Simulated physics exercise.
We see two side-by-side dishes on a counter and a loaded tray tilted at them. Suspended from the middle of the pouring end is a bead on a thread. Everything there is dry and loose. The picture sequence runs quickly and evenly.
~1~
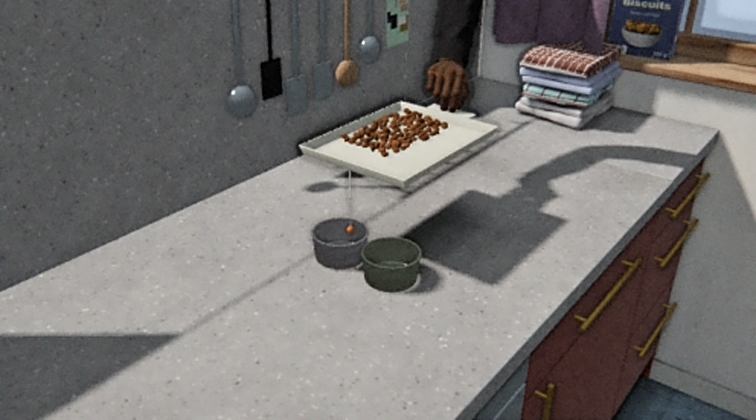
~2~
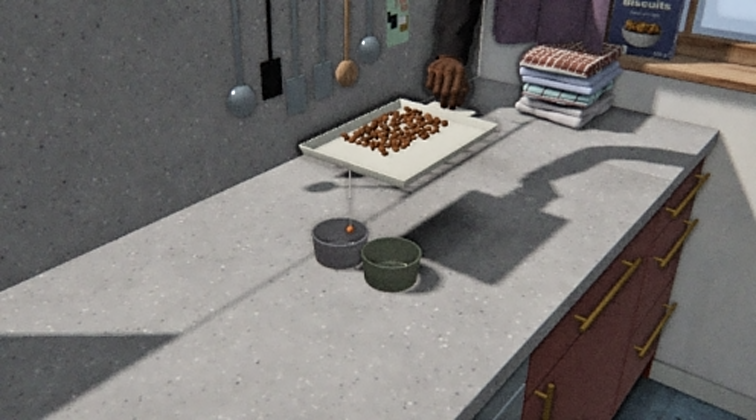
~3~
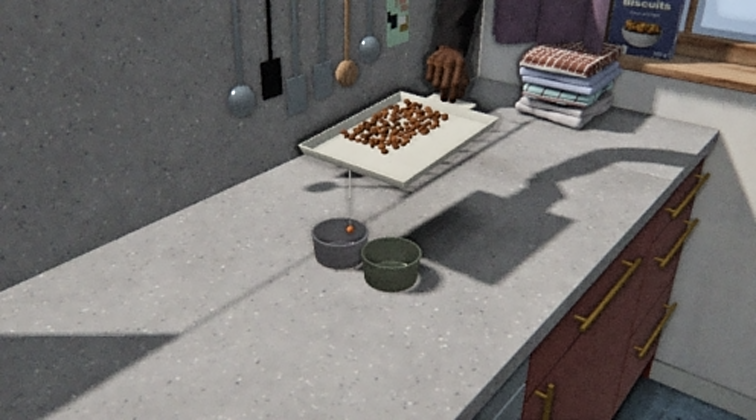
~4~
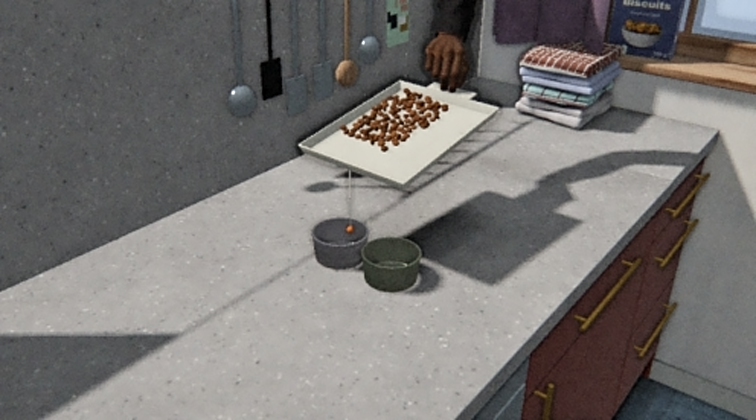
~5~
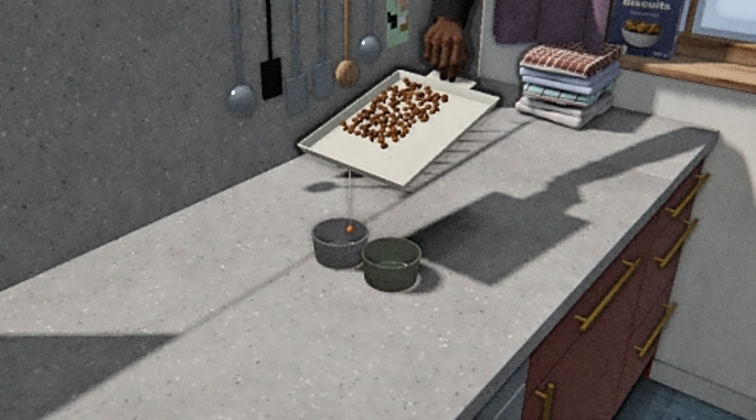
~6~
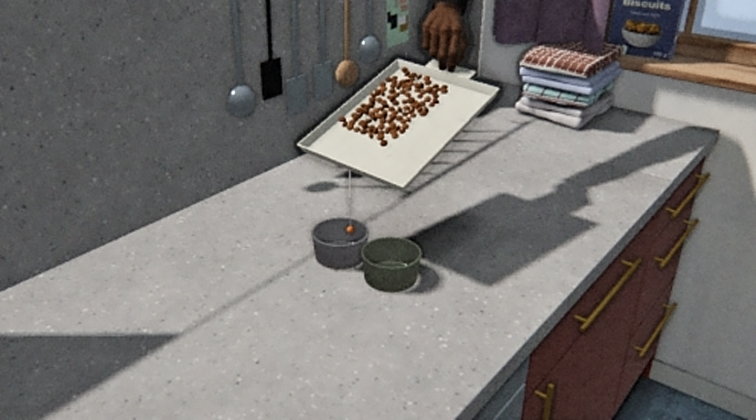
We see a hand holding a pale tray of brown kibble above two small dishes on a grey counter, a bead hanging from its near edge; the hand raises the far end, gradually steepening the tray toward the dishes.
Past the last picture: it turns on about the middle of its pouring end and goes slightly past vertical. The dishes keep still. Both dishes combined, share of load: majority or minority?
Minority.
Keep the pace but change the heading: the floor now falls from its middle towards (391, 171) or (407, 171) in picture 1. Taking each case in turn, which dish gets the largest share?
Outcome by order - one: Right side; two: Right side.
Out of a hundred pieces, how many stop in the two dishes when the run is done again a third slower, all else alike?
About 30 per cent.
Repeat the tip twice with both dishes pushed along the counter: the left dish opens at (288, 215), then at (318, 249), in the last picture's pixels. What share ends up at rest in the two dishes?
You'd get near 10 per cent and afterwards near 70 per cent.
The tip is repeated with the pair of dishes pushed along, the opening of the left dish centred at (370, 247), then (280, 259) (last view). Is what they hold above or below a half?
Well, a minority share the first time and a minority share the next.
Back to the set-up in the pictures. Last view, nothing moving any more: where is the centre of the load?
Close to (352, 293).
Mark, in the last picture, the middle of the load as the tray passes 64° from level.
Centre estimate: (358, 180).
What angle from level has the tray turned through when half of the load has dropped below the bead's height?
It is at around 80 degrees.
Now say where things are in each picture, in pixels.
In the first picture, corners of the pouring end at (304, 145) and (403, 178), level; middle of the load at (397, 130), bits of dog kibble; left dish at (322, 252); right dish at (373, 275); bead on its thread at (350, 230).
In the second picture, corners of the pouring end at (304, 145) and (403, 178), level; middle of the load at (397, 129).
In the third picture, corners of the pouring end at (304, 145) and (403, 179), tipped barely, lowest at the right corner; middle of the load at (397, 124).
In the fourth picture, corners of the pouring end at (303, 144) and (403, 180), tipped a little, lowest at the right corner; middle of the load at (397, 117).
In the fifth picture, corners of the pouring end at (303, 144) and (402, 182), tipped a little, lowest at the right corner; middle of the load at (397, 110).
In the sixth picture, corners of the pouring end at (302, 143) and (402, 183), tipped clearly, lowest at the right corner; middle of the load at (396, 103); left dish at (322, 252); right dish at (373, 275).
Soon, tray tipped steeply; about half on the tray; a stray few outside both; about a third in the air.
A while on, tray tipped past a quarter turn; a stray few on the tray; about a quarter in the right dish; about two thirds outside both; a small part in the air.
Towards the end, tray tipped past a quarter turn; about a quarter in the right dish; most outside both.
Finally, tray tipped past a quarter turn; about a quarter in the right dish; none in the left dish; most outside both.
